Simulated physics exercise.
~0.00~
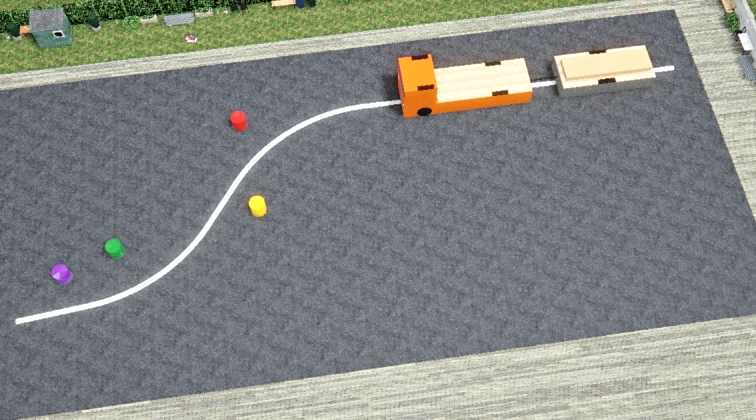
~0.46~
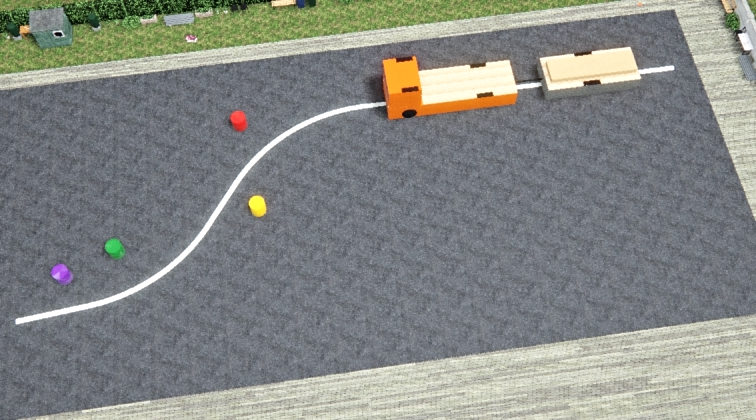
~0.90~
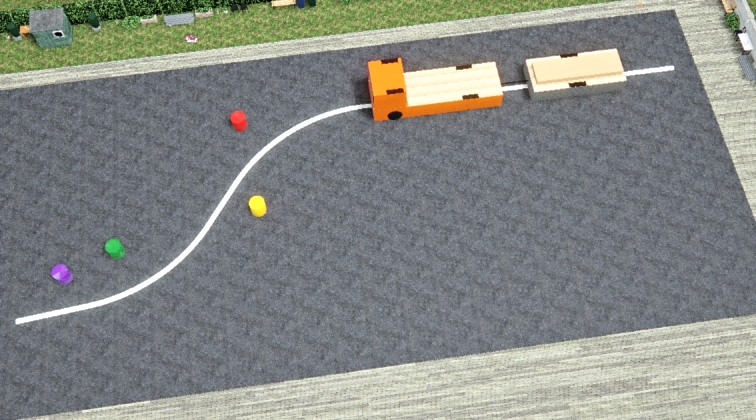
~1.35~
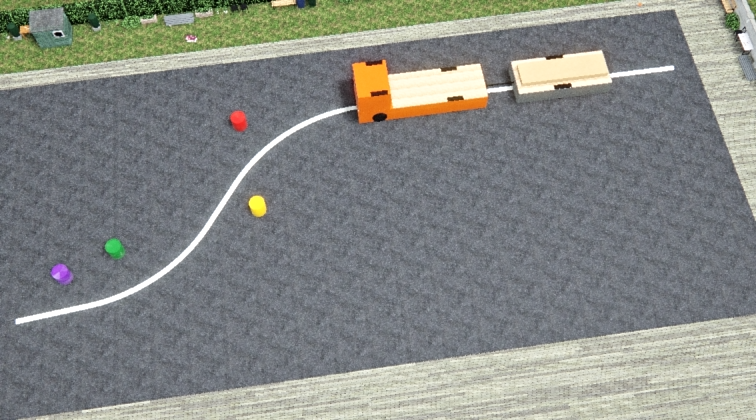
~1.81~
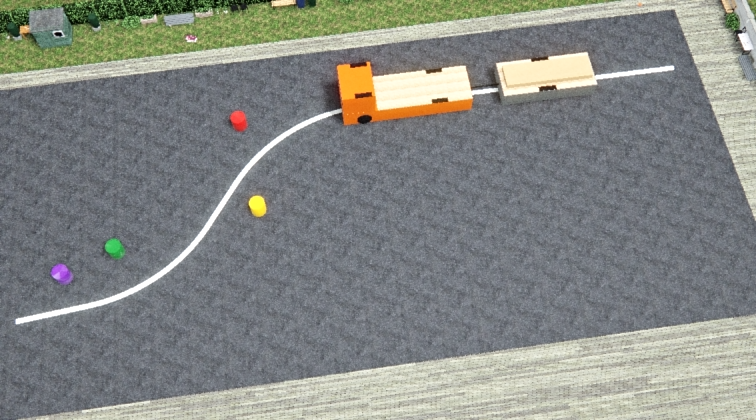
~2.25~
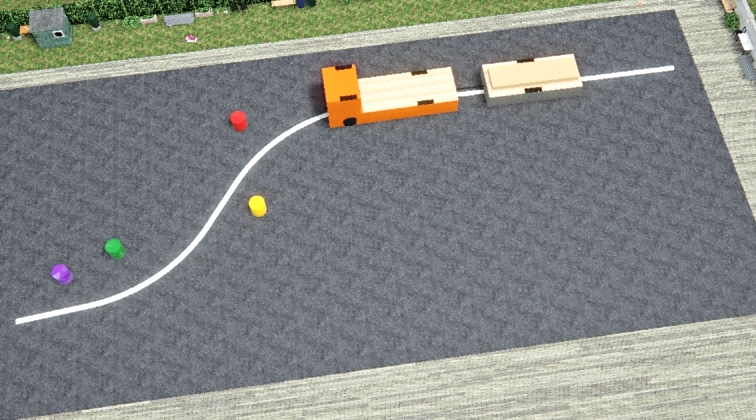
The clip opens on an orange truck with a pale flatbed, towing a pale trailer along a curving white line on dark paving, with red, yellow, green and purple drums standing to the left. The truck and trailer move slowly leftward along the line, the cab drawing closer to the red drum.
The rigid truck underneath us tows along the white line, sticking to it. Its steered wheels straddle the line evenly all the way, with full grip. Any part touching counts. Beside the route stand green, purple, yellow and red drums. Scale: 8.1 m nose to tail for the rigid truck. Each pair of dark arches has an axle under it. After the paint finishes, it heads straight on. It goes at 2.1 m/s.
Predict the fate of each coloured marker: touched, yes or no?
Green - yes, purple - yes, yellow - yes, red - no.
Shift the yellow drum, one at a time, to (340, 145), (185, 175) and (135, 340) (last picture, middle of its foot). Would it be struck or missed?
Results in order - collision, no collision, no collision.
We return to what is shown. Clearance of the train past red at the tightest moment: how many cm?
Red 40.
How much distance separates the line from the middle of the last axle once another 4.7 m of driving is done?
Axle-to-line distance: Approx. 0 cm.
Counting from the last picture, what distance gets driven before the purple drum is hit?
Contact happens once about 23.0 m more has been driven.
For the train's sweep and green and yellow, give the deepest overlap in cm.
Roughly green 30, yellow 60.
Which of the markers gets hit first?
First: The yellow marker.
Then, 4.8 s in, the last axle is at (449, 85) of the last picture, 5 cm off the line; red has been passed with 35 cm to spare.
Then, 7.8 s in, the last axle is at (358, 107) of the last picture, 75 cm off the line; the rigid truck has hit yellow.
Then, 13.2 s in, the last axle is at (219, 207) of the last picture, 45 cm off the line; the rigid truck has hit purple.
Then, 14.8 s in, the last axle is at (170, 240) of the last picture, 75 cm off the line; the trailer has hit green.
Then, 20.9 s in, the last axle is out of the picture, 30 cm off the line; 3 of 4 struck in all.
